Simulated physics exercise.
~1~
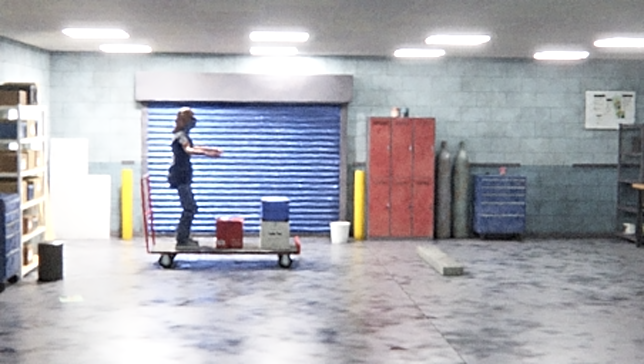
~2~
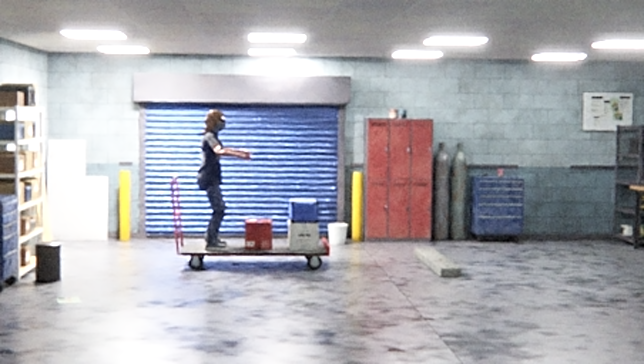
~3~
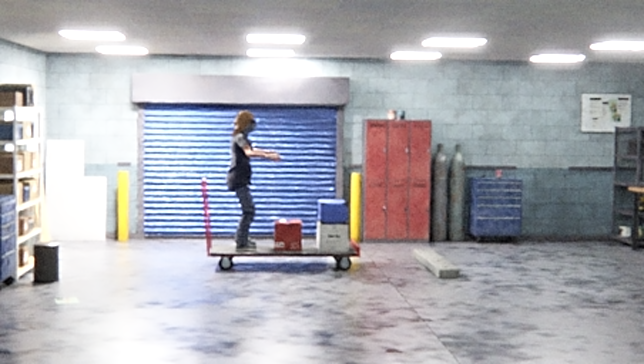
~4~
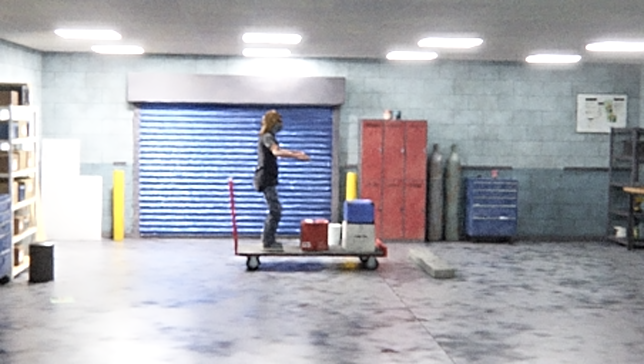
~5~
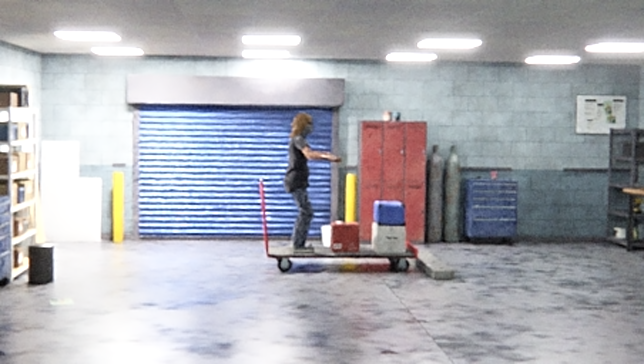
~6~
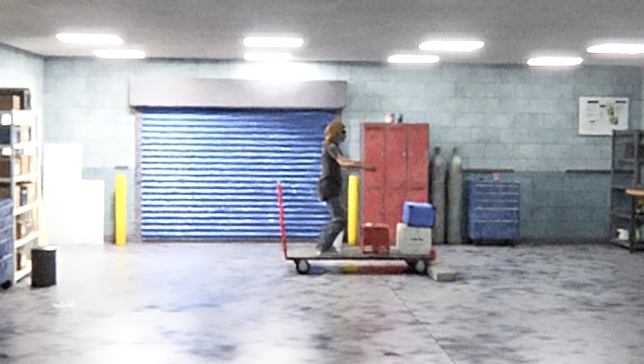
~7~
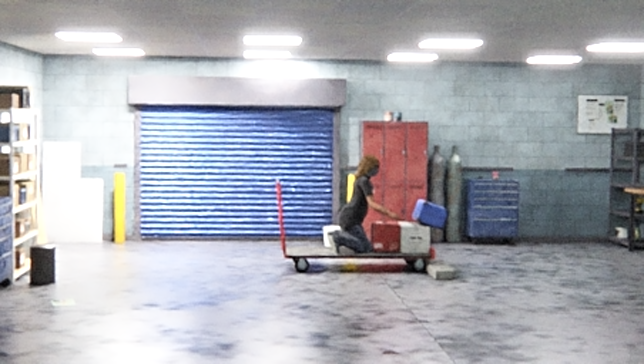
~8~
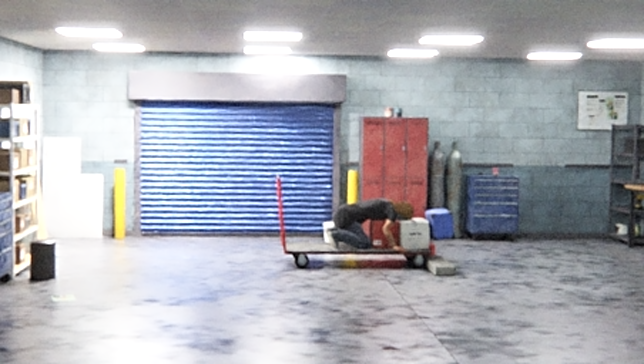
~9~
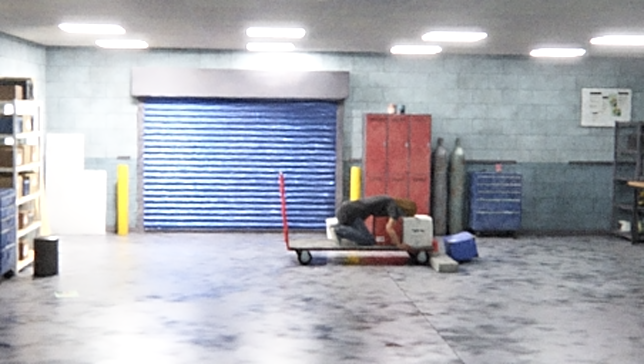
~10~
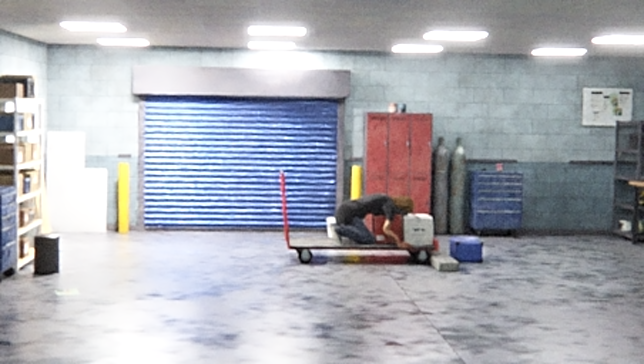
A person in dark clothes stands with arms outstretched on a flat trolley, seen side-on across a garage with a blue roller door and red lockers. Ahead of the rider sit a red box and, at the front, a blue case on top of a white carton. The trolley rolls right until it meets a low kerb and stops. The rider drops to the knees and folds forward over the red box as the blue case tips off the front. It tumbles over the kerb and lands upside down on the floor, while the slumped rider and other boxes stay aboard.
